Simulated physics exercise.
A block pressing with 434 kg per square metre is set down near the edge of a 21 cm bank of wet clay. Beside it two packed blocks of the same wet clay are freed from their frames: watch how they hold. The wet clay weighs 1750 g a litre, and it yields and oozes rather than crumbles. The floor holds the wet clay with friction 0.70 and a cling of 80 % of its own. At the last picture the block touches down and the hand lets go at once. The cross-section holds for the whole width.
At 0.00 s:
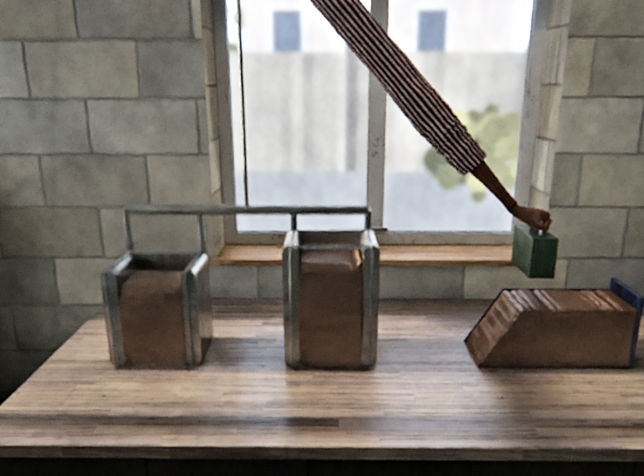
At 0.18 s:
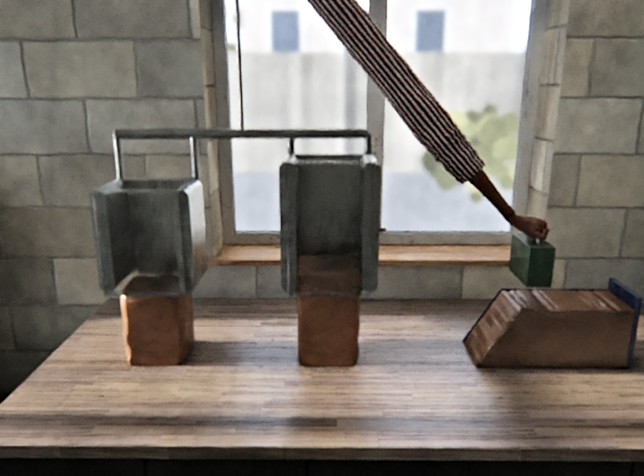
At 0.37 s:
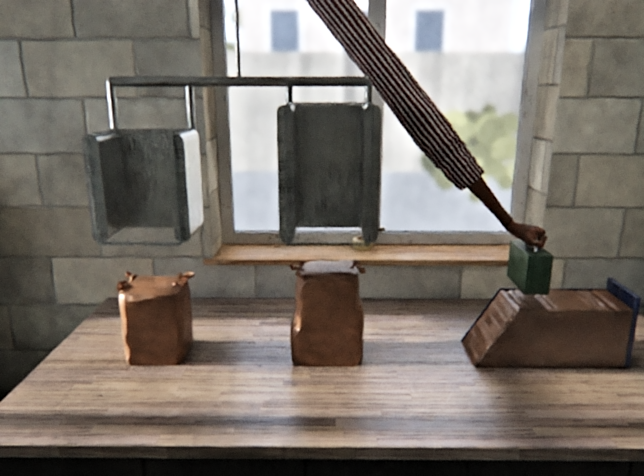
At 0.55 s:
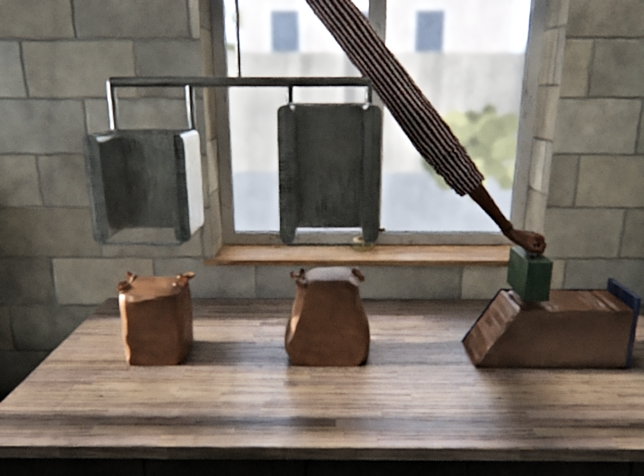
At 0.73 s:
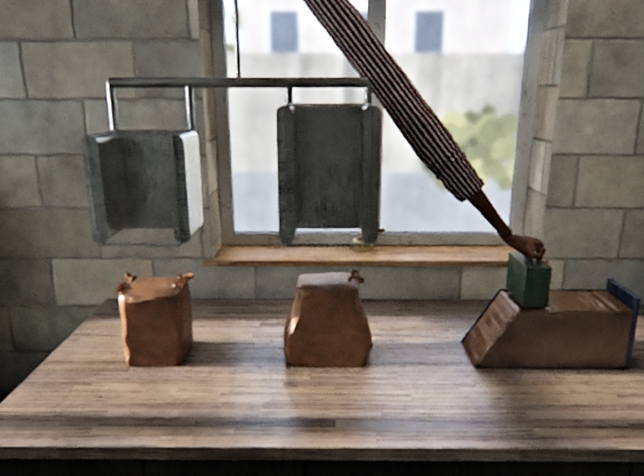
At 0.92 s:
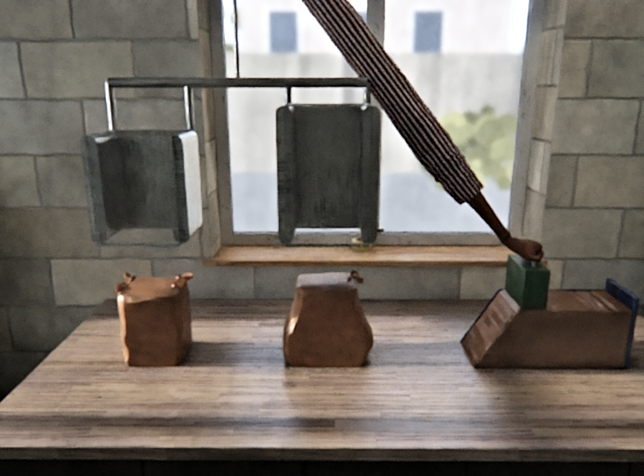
A hand lowers a green block onto brown clay after metal casings lift off two clay blocks.
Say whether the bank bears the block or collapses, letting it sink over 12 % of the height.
Under that load the edge stands.
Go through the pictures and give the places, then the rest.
In the first frame, highest point of the wet clay at (629, 311); test blocks 27 cm, 35 cm high (left to right).
In the second frame, highest point of the wet clay at (627, 311); test blocks 27 cm, 35 cm high (left to right).
In the third frame, highest point of the wet clay at (626, 311); test blocks 27 cm, 32 cm high (left to right).
In the fourth frame, highest point of the wet clay at (626, 311); test blocks 27 cm, 29 cm high (left to right).
In the fifth frame, highest point of the wet clay at (626, 311); test blocks 27 cm, 29 cm high (left to right).
In the sixth frame, highest point of the wet clay at (625, 311); test blocks 27 cm, 29 cm high (left to right).
By 1.06 s, the block is down by 4 % of the bank's height and stands upright.
By 1.22 s, the block is down by 4 % of the bank's height and stands upright.
By 1.39 s, the block is down by 4 % of the bank's height and stands upright.
By 1.55 s, the block is down by 4 % of the bank's height and stands upright.
By 1.60 s, at the end, the block is down by 4 % of the bank's height and stands upright.
